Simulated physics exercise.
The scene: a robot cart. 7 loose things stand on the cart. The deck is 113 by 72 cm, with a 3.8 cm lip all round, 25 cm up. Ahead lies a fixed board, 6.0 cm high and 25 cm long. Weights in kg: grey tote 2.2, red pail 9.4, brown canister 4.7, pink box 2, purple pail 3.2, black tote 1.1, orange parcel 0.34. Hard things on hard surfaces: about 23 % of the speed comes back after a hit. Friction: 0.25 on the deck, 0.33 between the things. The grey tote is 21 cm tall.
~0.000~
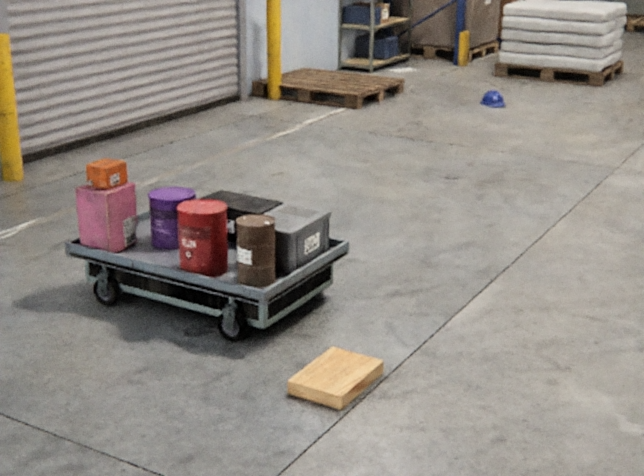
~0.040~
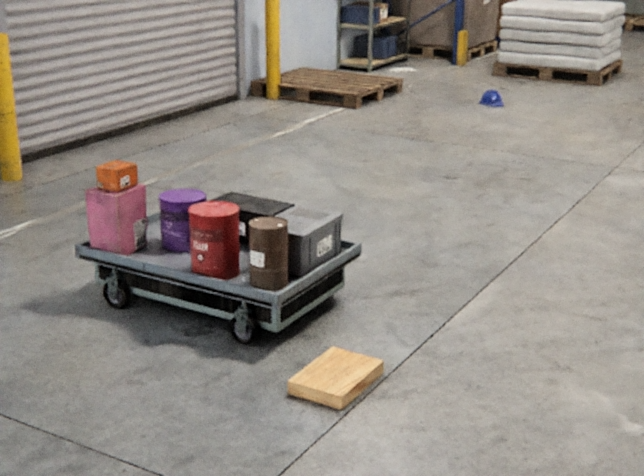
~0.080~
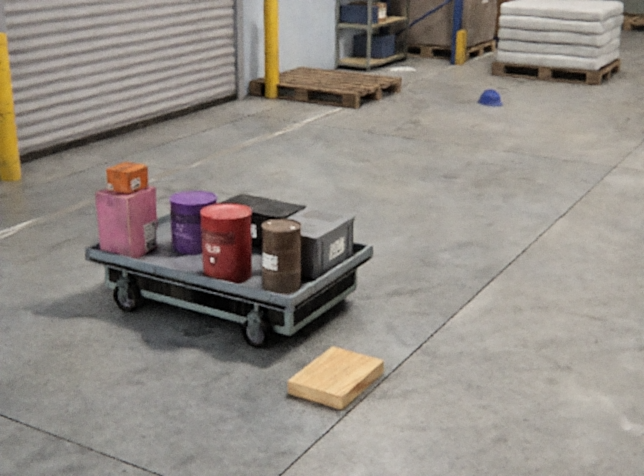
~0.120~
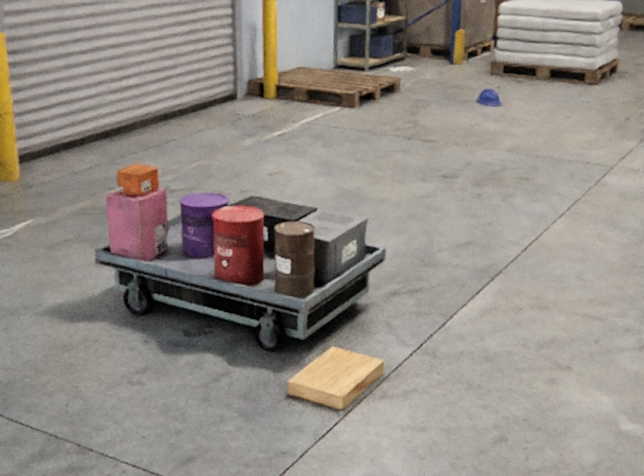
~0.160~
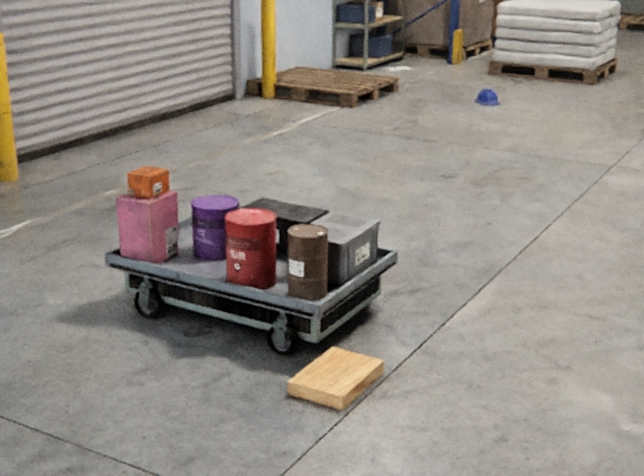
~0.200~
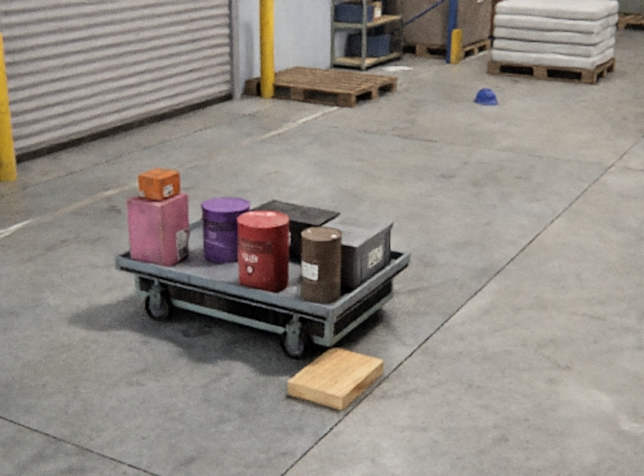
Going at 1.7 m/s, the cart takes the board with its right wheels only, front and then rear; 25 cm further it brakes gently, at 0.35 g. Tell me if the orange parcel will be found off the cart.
The orange parcel remains on the deck.
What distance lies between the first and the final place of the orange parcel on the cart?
Some 78 cm.
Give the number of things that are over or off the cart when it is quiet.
That comes to 1.
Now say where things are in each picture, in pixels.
The first frame shows cart 0 cm along; orange parcel (107, 174); grey tote (288, 238).
The second frame shows cart 7 cm along; brown canister (269, 254); pink box (117, 218).
The third frame shows cart 14 cm along; purple pail (194, 222).
The fourth frame shows cart 20 cm along; grey tote (324, 246); red pail (239, 247).
The fifth frame shows cart 27 cm along; brown canister (308, 263); pink box (148, 226).
The sixth frame shows cart 34 cm along; orange parcel (160, 184); purple pail (227, 230).
After 0.80 s, cart 136 cm along; orange parcel leaning 9° near (368, 180); red pail leaning 30°; brown canister leaning 30°.
After 1.20 s, cart 198 cm along; orange parcel on its side near (588, 237); pink box leaning 31°; brown canister leaning 6°.
At rest (4.3 s), tipped over on the cart, orange parcel; not toppled but over 10 cm from the start, pink box and purple pail; the other 4 in place, give or take 10 cm.
